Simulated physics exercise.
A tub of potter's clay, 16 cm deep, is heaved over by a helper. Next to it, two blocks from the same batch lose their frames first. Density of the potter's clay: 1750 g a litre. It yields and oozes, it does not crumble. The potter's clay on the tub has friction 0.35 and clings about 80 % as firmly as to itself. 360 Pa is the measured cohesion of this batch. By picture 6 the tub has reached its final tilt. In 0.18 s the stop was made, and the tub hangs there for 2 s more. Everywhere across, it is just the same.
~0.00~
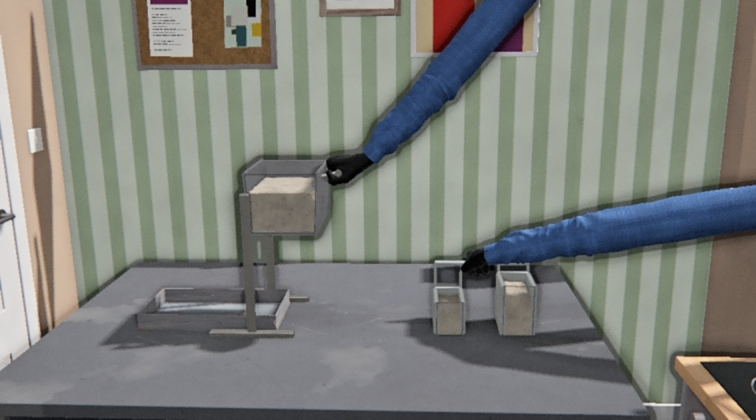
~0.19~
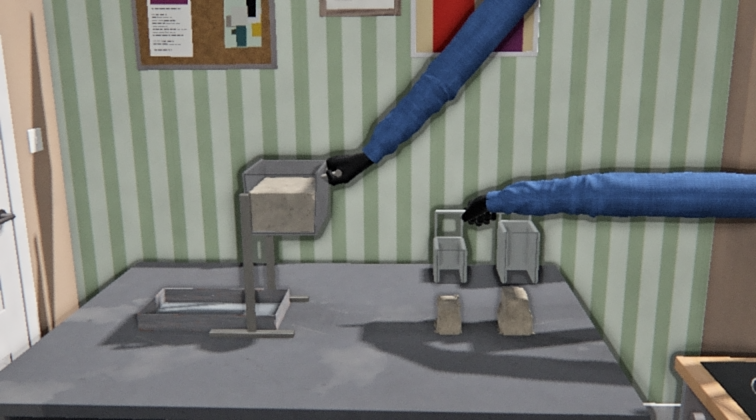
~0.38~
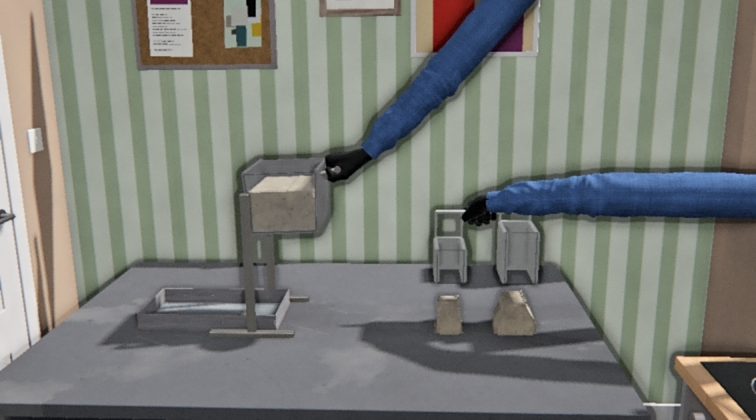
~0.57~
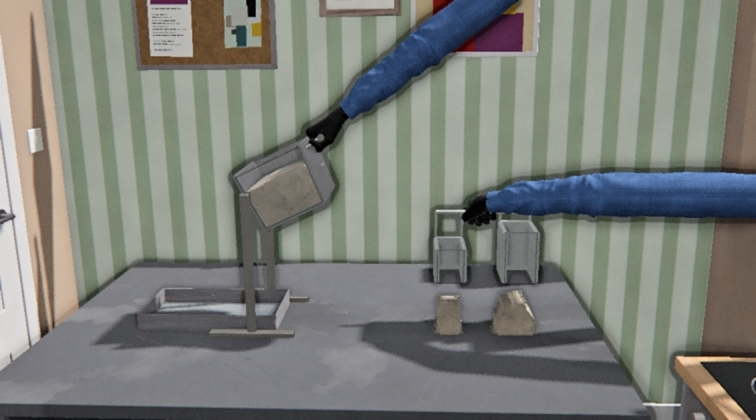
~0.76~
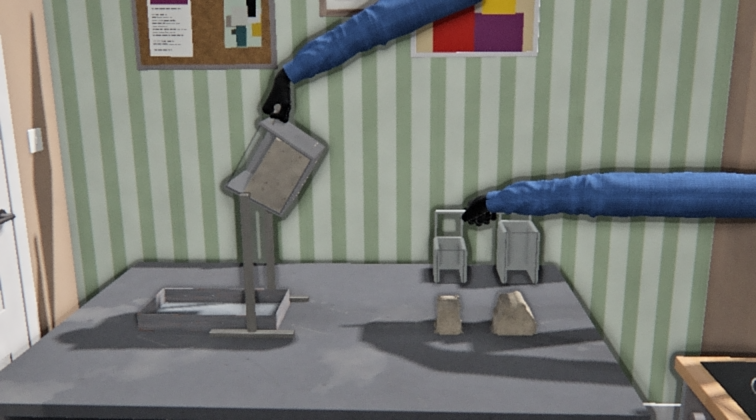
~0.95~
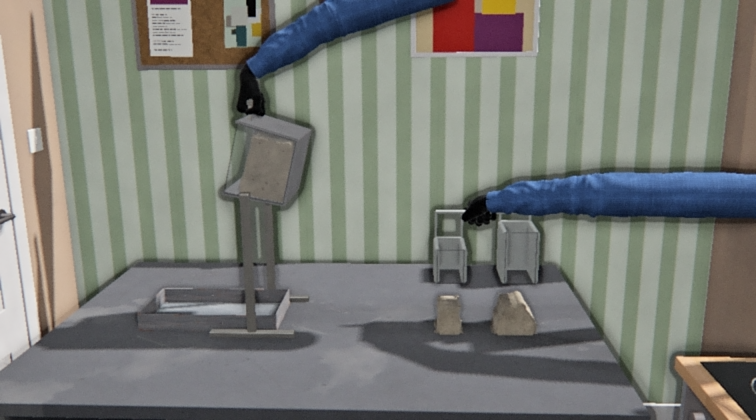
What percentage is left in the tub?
About 100 %.
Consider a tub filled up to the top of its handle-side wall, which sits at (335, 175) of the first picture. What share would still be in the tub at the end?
Some 65 percent would still be in the tub at the end.
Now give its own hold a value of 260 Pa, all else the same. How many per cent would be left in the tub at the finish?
80 %.
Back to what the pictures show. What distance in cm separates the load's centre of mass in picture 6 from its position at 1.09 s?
It has gone close to 2 cm.
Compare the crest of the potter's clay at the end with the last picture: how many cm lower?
About 3 cm.
By 1.09 s, the tub is at 76 degrees and holds 100 %.
By 1.26 s, the tub is at 76 degrees and holds 100 %.
By 1.43 s, the tub is at 76 degrees and holds 100 %.
By 1.60 s, the tub is at 76 degrees and holds 100 %.
By 2.95 s, at the end, the tub is at 76 degrees and holds 100 %.
